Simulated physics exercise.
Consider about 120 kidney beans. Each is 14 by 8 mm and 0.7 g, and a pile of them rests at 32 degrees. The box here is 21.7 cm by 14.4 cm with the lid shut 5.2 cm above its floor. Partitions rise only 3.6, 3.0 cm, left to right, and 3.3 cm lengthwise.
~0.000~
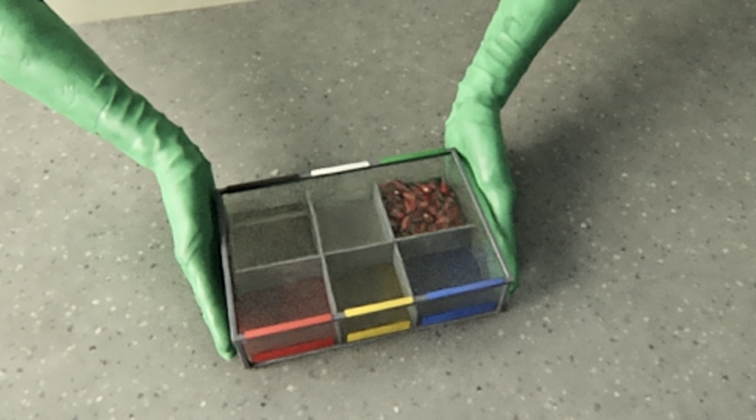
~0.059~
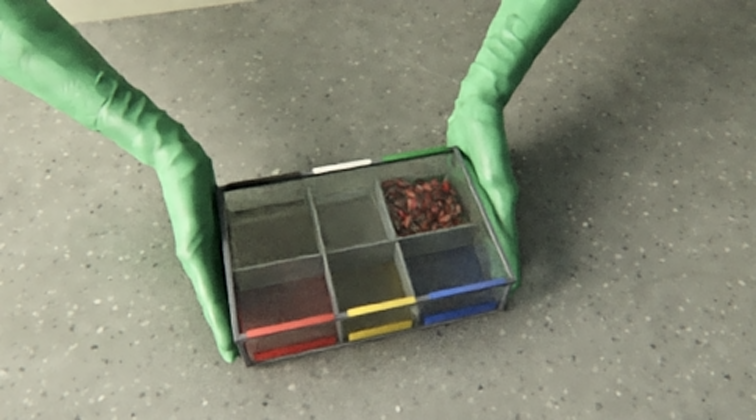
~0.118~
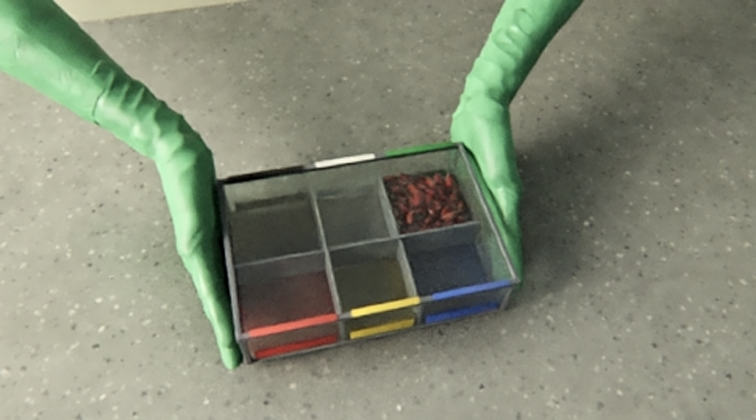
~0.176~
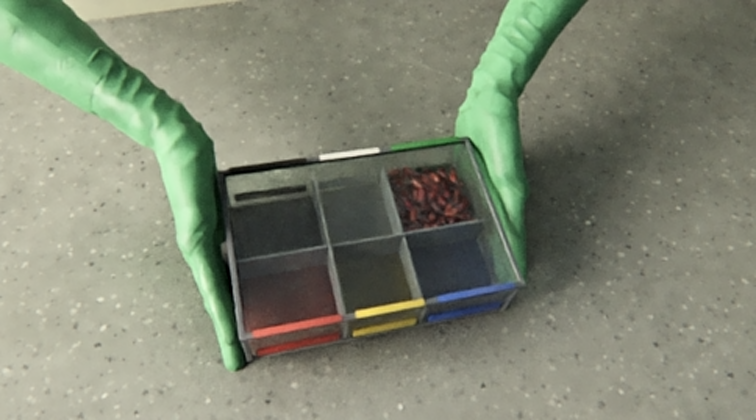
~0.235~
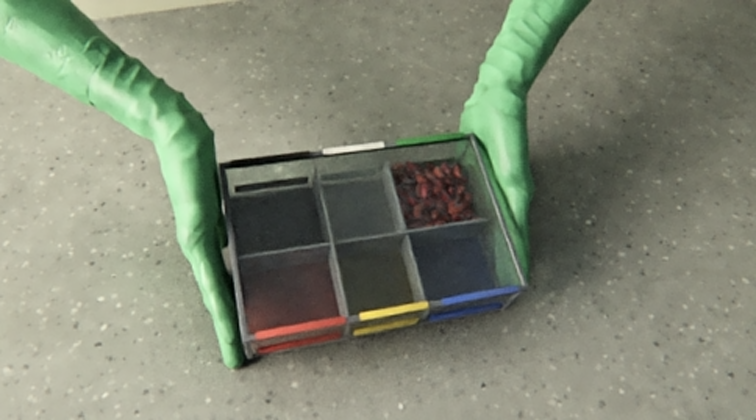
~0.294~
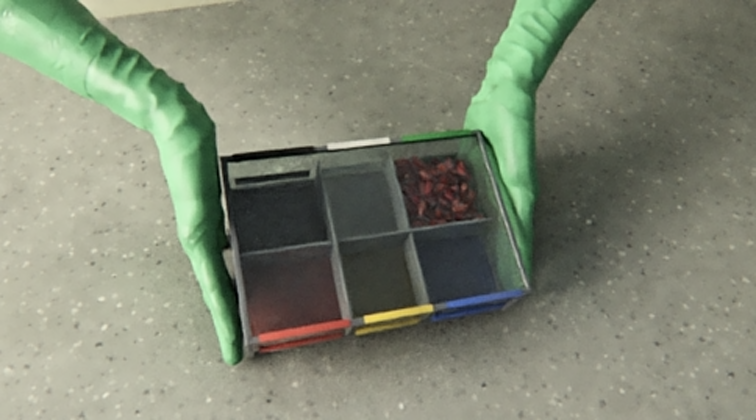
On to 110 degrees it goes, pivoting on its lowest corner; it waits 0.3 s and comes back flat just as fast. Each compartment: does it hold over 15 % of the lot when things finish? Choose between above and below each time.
Red: Below, blue: Above, green: Above, yellow: Below, white: Below, black: Below.
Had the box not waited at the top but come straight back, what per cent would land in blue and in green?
In per cent: Blue 75; green 25.
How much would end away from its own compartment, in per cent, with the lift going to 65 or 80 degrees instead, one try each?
15 and 40 %.
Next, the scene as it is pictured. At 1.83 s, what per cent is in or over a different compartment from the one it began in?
Some 65 per cent.
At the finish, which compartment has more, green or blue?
Blue comes out ahead.
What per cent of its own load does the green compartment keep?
I'd put it at roughly 30 per cent.
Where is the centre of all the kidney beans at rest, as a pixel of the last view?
Close to pixel (464, 277).
Then, at 1.83 s, tilt 110 degrees; blue 65 %, green 35 %.
Then, at 2.85 s, tilt 55 degrees; blue 75 %, green 25 %.
After 3.85 s, tilt 0 degrees; blue 75 %, green 25 %.
By 4.3 s all is still; red 0 %, blue 75 %, green 25 %, yellow 0 %, white 0 %, black 0 %.
